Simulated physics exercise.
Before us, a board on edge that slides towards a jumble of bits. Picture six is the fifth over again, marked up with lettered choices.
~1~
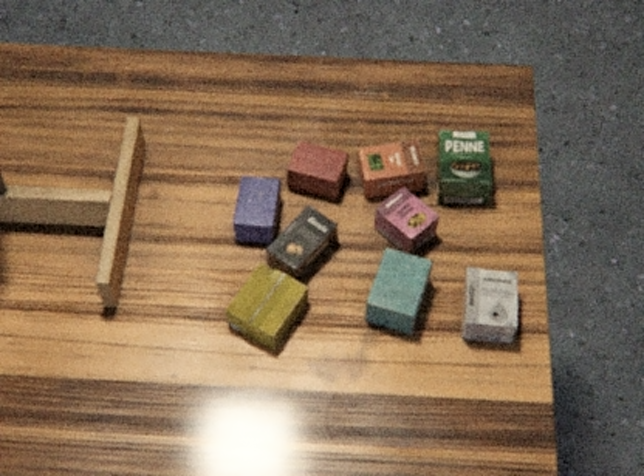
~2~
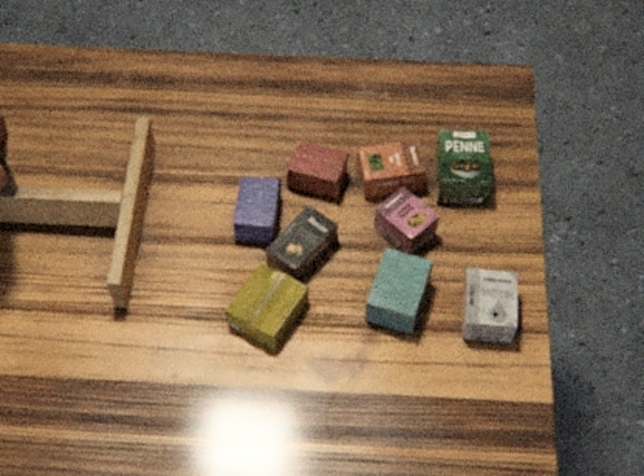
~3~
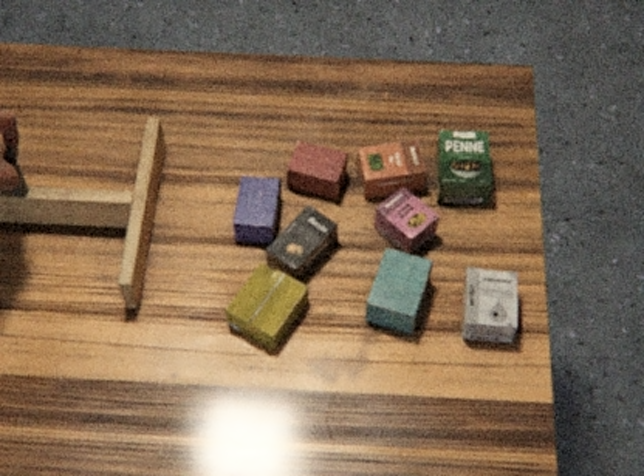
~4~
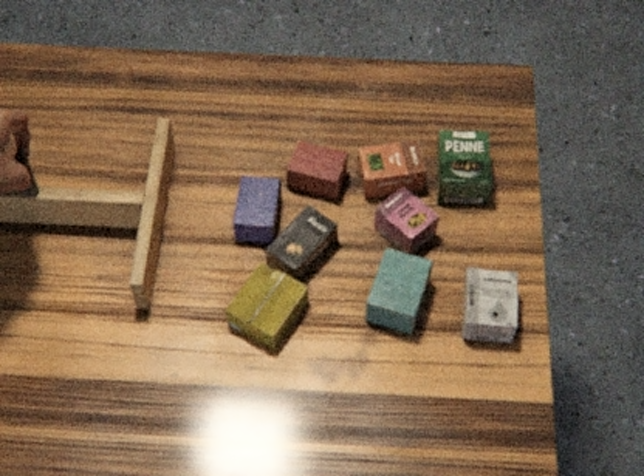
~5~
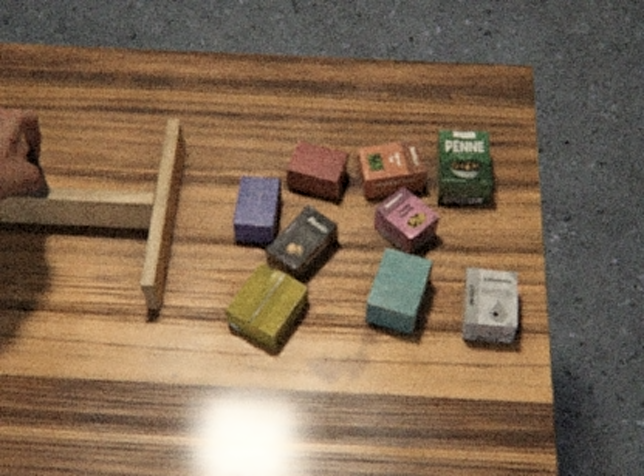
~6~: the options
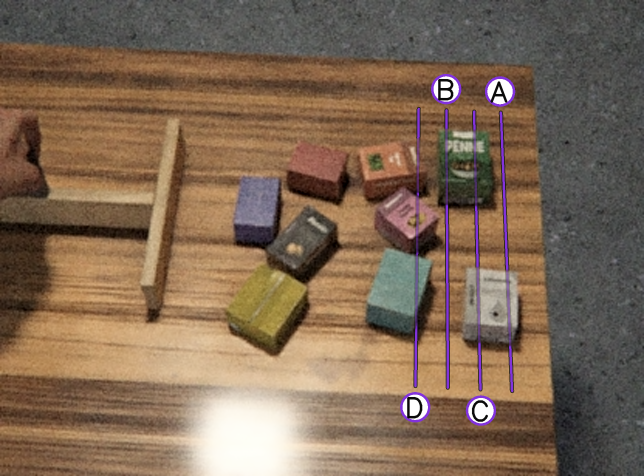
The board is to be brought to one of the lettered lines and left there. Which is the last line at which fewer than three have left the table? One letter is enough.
As far as mark B.
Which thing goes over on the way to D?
The green packet.
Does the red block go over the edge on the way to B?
No.
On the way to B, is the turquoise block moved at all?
Yes.
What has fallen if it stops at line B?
The green packet goes over.
On the marked copy, A at (506, 241); B at (447, 238); C at (477, 239); D at (417, 236).
With B. Early on, board (265, 203); yellow box (294, 310); black packet (323, 250).
Further on, board (368, 208); green packet (518, 176); white box (510, 304).
At the end, board (445, 211); green packet over the edge; orange packet (534, 182); one fallen.
As for the rest, A drops five; C drops four; D is within the limit but short.
